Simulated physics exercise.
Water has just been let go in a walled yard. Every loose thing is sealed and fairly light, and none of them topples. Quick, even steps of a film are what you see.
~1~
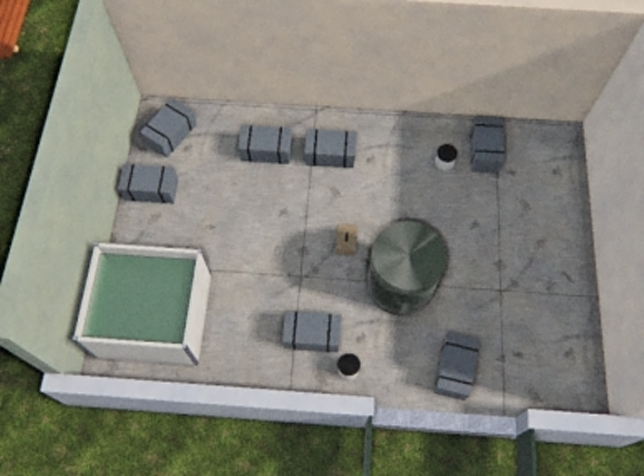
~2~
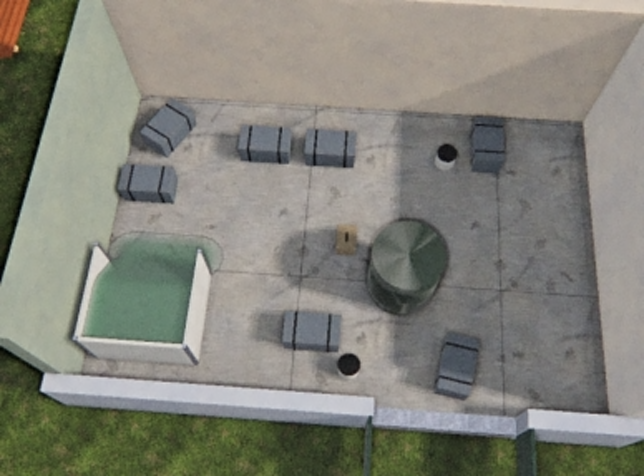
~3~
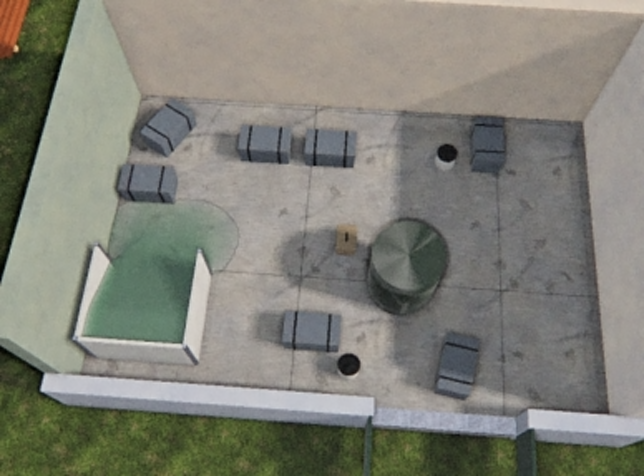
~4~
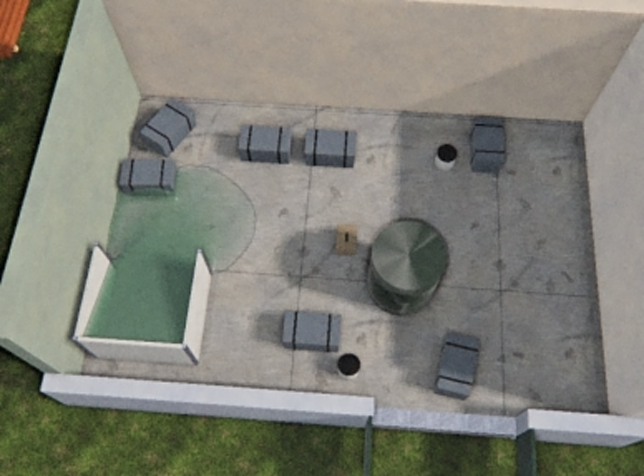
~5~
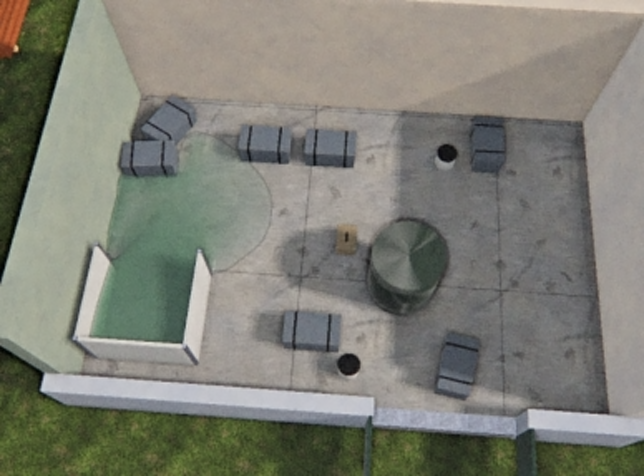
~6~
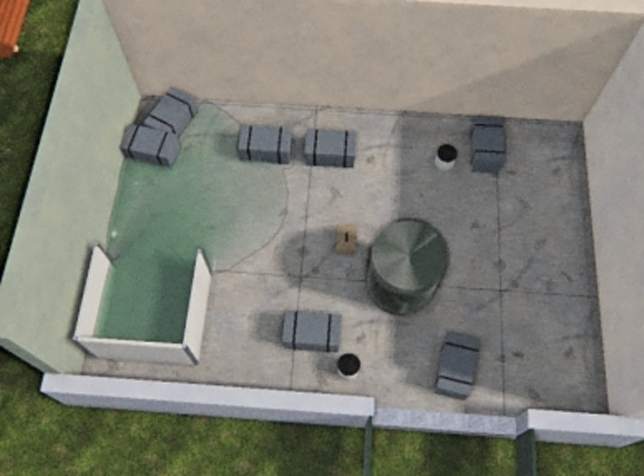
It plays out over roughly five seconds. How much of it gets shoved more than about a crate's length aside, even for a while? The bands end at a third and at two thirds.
Upper band.
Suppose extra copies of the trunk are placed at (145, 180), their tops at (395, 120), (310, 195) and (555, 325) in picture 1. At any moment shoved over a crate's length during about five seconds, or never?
Copy by copy, in order: Relocated, relocated, largely stays.
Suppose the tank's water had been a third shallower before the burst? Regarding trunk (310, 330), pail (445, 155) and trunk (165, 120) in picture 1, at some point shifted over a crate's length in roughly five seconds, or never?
Order as given: Not past it; displaced that much; displaced that much.
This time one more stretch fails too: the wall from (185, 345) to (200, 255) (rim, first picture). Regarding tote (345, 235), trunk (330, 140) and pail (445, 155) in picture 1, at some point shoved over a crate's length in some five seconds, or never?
First over the mark, then below the mark, then over the mark.
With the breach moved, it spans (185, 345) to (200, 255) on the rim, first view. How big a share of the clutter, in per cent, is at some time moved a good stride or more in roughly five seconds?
About 60 per cent.
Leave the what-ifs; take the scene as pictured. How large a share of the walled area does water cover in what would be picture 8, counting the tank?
My guess is around 30 per cent.
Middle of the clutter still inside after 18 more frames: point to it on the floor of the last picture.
On the floor of the last picture, roughly (404, 229).
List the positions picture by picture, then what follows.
The first frame shows a trunk at (146, 178) rests on the ground; a trunk at (167, 121) rests on the ground; 0 of 10 have shifted.
The second frame shows a trunk at (146, 178), on the bottom; a trunk at (167, 121) rests on the ground; 0 of 10 have shifted.
The third frame shows a trunk at (146, 178) rests on the ground; a trunk at (167, 121) rests on the ground; 0 of 10 have shifted.
The fourth frame shows a trunk at (147, 172), on the bottom, close to its start; a trunk at (167, 121) rests on the ground; 1 of 10 have shifted.
The fifth frame shows a trunk at (148, 153), on the bottom, a stride from its start; a trunk at (168, 118), on the bottom, close to its start; 2 of 10 have shifted.
The sixth frame shows a trunk at (148, 141), on the bottom, a stride from its start; a trunk at (169, 110), on the bottom, close to its start; 2 of 10 have shifted.
A moment on, 1 of 10 are well off their spots; 1 afloat.
Next, 4 of 10 are well off their spots; 3 afloat.
Later, 6 of 10 are well off their spots; 4 afloat.
In the end, 7 of 10 are well off their spots, and 7 have been at some point; 4 afloat.
